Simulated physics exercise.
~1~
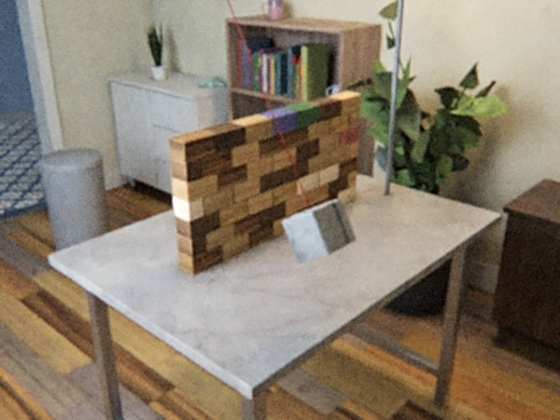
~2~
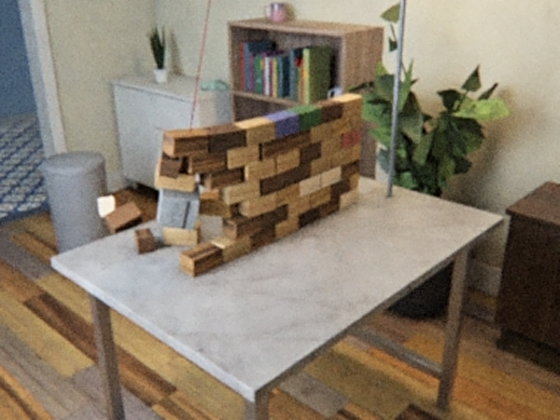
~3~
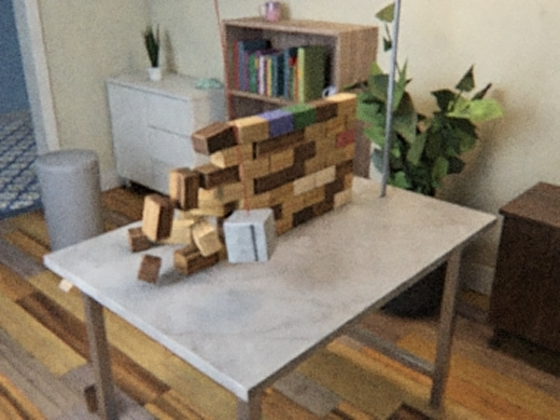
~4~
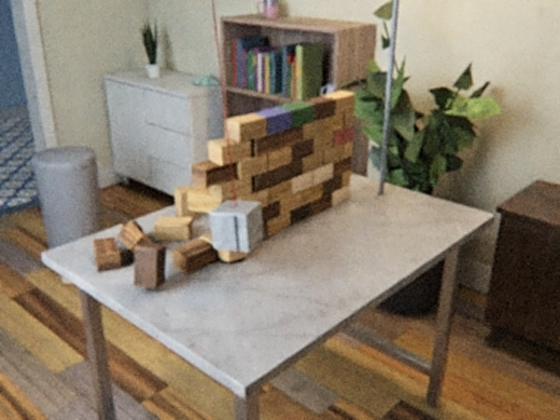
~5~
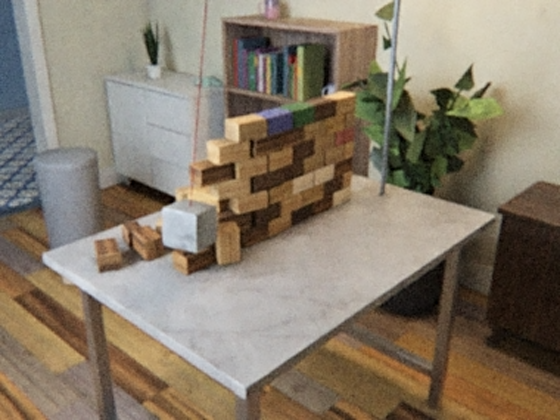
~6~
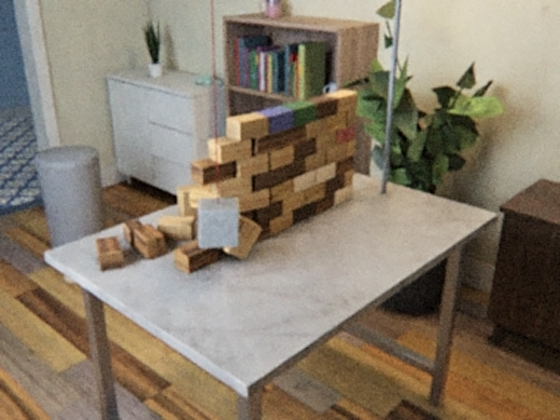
In a bright room with a wood floor, a slightly swaying camera looks down at a pale marble-topped table, with a low white cabinet, a bookshelf and a leafy plant behind it. A wall of light and dark wooden blocks stands across the table, with blue, green and red marks towards its right side. A grey cube hanging on a thin line swings in from the front and breaks through the left end. Blocks tumble onto the tabletop as it swings back and forth. Finally the cube hangs beside the stepped, broken end, while the marked right part stays standing.
